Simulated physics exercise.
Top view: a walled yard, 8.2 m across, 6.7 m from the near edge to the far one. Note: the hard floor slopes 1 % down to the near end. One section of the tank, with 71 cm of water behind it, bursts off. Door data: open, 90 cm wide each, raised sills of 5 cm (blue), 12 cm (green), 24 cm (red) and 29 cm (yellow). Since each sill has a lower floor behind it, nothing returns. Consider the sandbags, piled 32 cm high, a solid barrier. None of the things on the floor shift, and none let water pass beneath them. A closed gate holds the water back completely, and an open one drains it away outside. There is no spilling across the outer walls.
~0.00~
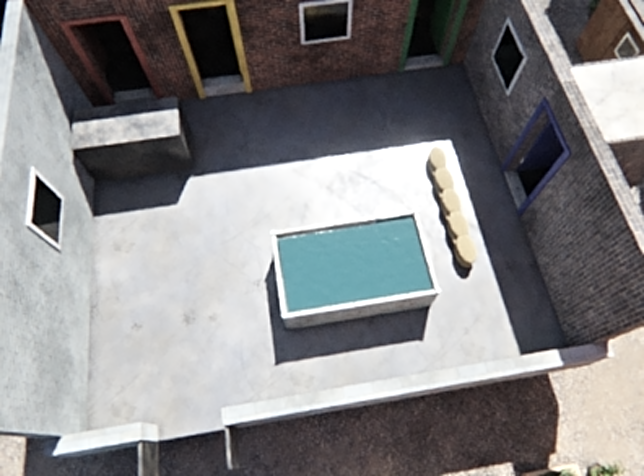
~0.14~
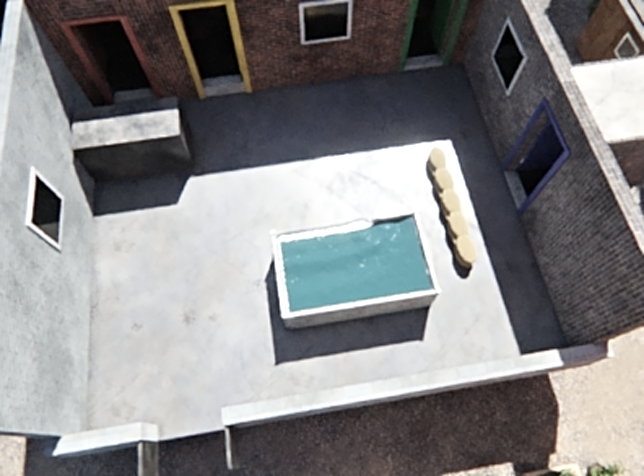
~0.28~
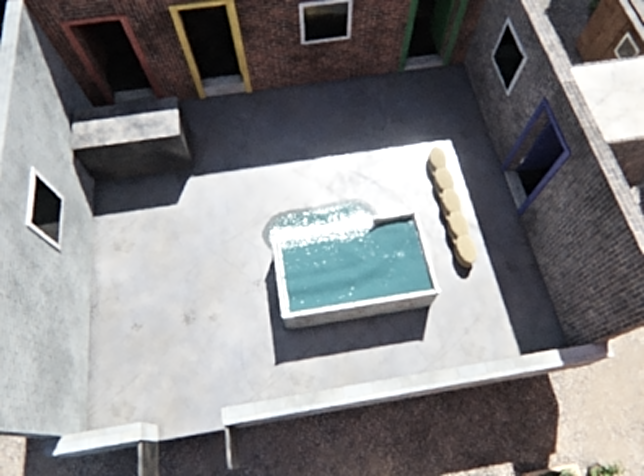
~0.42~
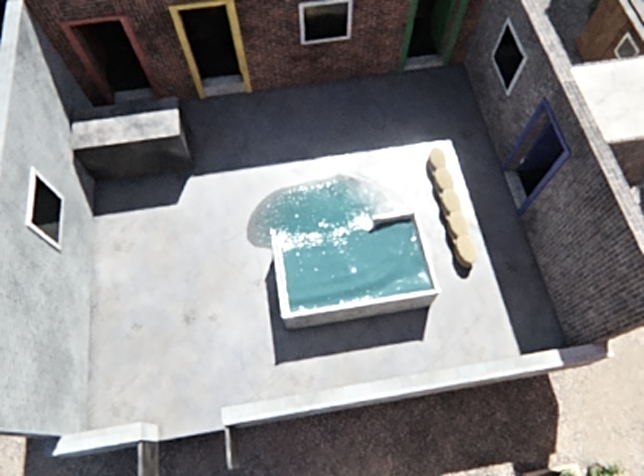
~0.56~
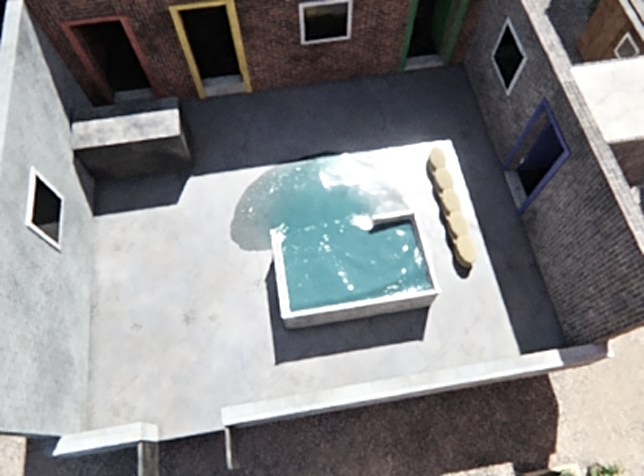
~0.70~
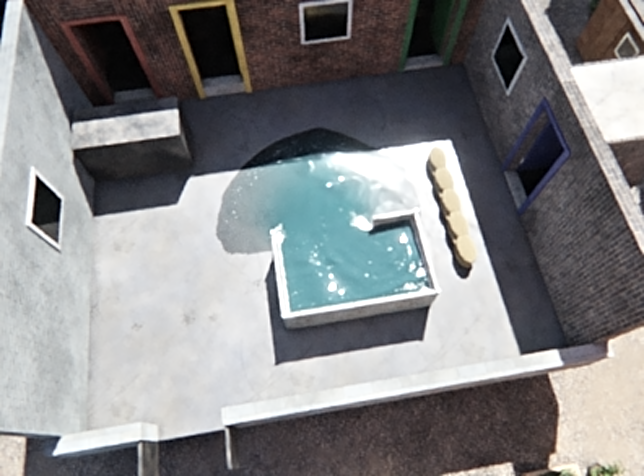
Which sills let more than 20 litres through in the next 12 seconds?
In the end the blue door will hold enough water back, the green door will hold enough water back, the red door will hold enough water back, the yellow door will hold enough water back.
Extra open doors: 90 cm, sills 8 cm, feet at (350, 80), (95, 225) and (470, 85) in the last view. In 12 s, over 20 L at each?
In that order: Beyond it, short of it, beyond it.
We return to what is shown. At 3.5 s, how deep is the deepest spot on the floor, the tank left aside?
It tops out at some 31 cm.
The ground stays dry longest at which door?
It's the blue door that comes last.
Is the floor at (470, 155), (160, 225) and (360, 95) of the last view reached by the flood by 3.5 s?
Point 1: Unreached; point 2: Reached; point 3: Reached.
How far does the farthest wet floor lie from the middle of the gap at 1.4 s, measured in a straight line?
4.2 m.
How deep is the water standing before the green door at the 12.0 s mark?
Reading: Close to 5.0 cm.
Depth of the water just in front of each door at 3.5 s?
Depths in cm: Blue 0, green 8, red 9, yellow 18.
After 1.4 s water covers 30 % of the floor and is deepest (31 cm) near (293, 241); blue door not reached, green door not reached, red door not reached, yellow door 7 cm at the sill, 0 L in.
After 2.2 s water covers 35 % of the floor and is deepest (34 cm) near (197, 110); blue door not reached, green door 10 cm at the sill, 0 L in, red door 5 cm at the sill, 0 L in, yellow door 26 cm at the sill, 0 L in.
After 3.5 s water covers 45 % of the floor and is deepest (31 cm) near (96, 137); blue door not reached, green door 8 cm at the sill, 0 L in, red door 9 cm at the sill, 0 L in, yellow door 18 cm at the sill, 0 L in.
After 7.0 s water covers 75 % of the floor and is deepest (14 cm) near (105, 143); blue door 5 cm at the sill, 0 L in, green door 9 cm at the sill, 1 L in, red door 13 cm at the sill, 1 L in, yellow door 10 cm at the sill, 0 L in.
After 12.0 s water covers 95 % of the floor and is deepest (12 cm) near (463, 371); blue door 5 cm at the sill, 2 L in, green door 5 cm at the sill, 2 L in, red door 4 cm at the sill, 1 L in, yellow door 2 cm at the sill, 0 L in.
